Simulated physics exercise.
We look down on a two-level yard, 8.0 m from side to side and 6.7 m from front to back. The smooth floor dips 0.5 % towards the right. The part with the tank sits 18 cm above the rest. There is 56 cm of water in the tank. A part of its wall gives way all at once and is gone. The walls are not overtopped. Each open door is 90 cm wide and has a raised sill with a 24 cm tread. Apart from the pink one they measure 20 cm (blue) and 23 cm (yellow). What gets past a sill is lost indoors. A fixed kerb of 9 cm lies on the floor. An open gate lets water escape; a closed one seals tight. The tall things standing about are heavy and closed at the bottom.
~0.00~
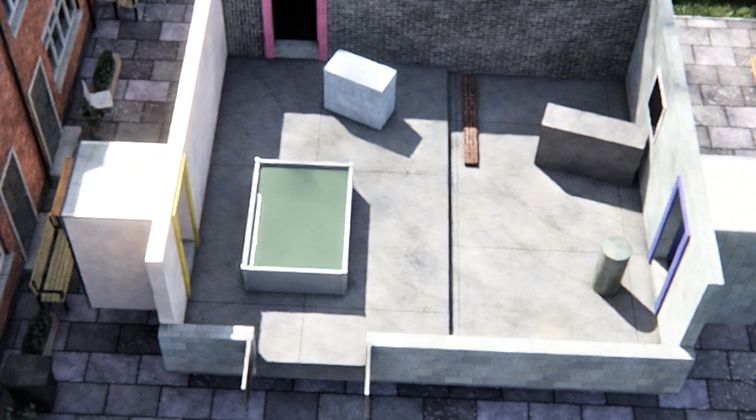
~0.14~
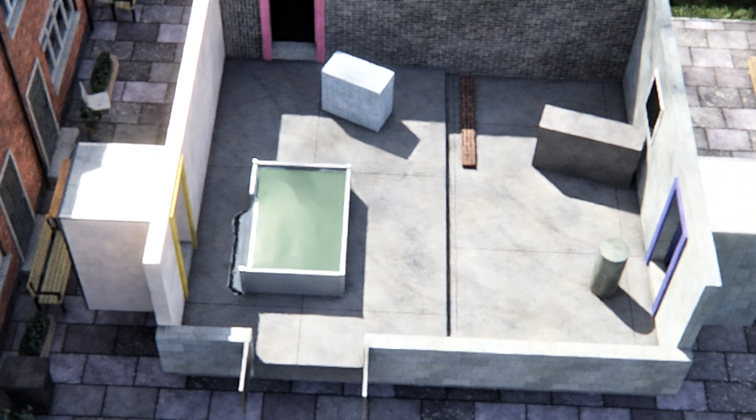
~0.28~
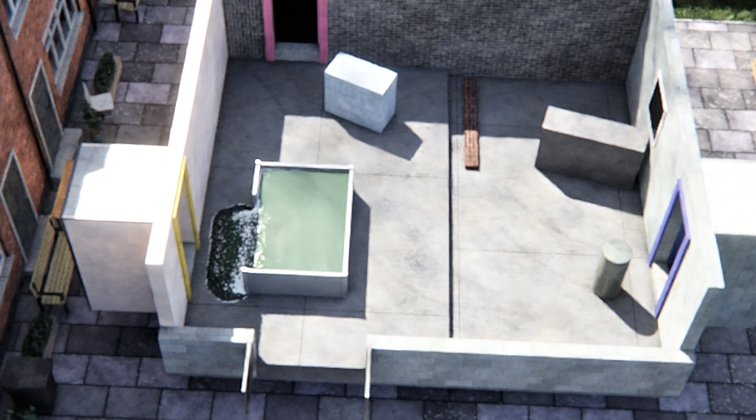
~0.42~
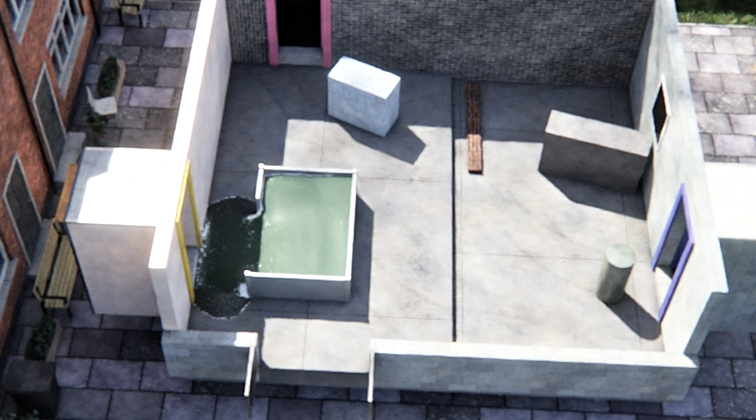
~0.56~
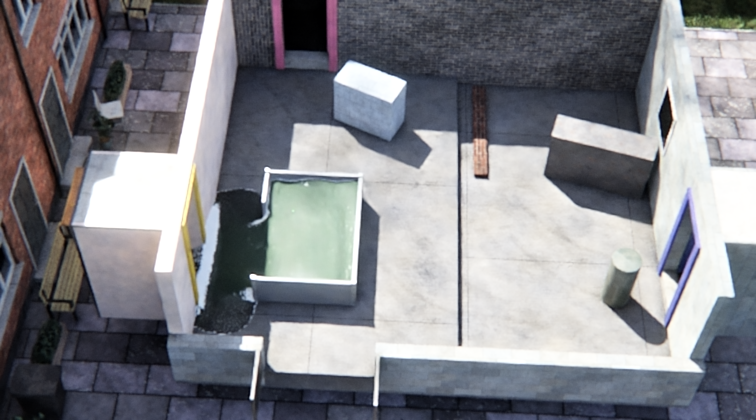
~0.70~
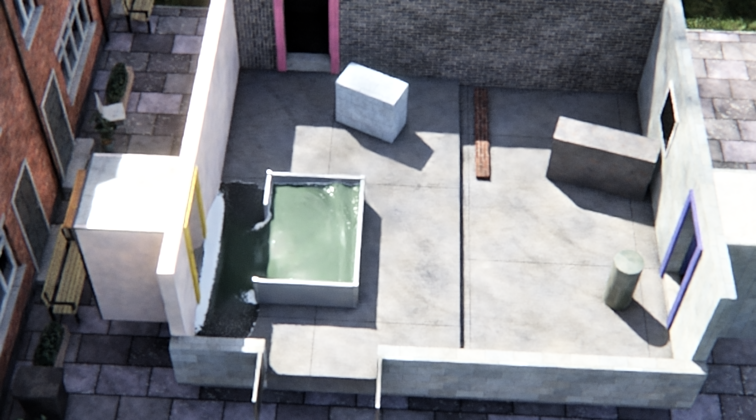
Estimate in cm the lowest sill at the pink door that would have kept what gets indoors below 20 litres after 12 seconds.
It would have to be roughly 9 cm high.
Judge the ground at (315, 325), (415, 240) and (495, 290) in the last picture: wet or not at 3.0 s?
In that order: Under water, not reached, still dry.
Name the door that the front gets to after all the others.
Last comes the blue one.
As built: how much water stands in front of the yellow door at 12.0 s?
Some 5.0 cm.
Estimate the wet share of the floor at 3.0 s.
About 30 per cent.
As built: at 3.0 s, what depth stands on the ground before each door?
Depths in cm: Blue 0, yellow 20, pink 13.
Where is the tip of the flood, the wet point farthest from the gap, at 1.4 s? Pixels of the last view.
Around (230, 128).
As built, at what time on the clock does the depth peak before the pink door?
Around 2.8 s.
After 1.4 s water covers 10 % of the floor, deepest (45 cm) near (192, 356); it has not reached the pink door.
After 3.0 s water covers 30 % of the floor, deepest (28 cm) near (192, 356); 13 cm at the pink door, 0 litres in over its 26 cm sill.
After 12.0 s water covers 85 % of the floor, deepest (10 cm) near (464, 146); 5 cm at the pink door, 0 litres in over its 26 cm sill.
At the pink door as built, the water arrived by 2.5 s and peaked near 14 cm at 2.8 s.
With a sill of 7.5 cm, 39 litres would have come in within the 12 s; with 10 cm, 13 litres. So under 20 litres takes about 9 cm.
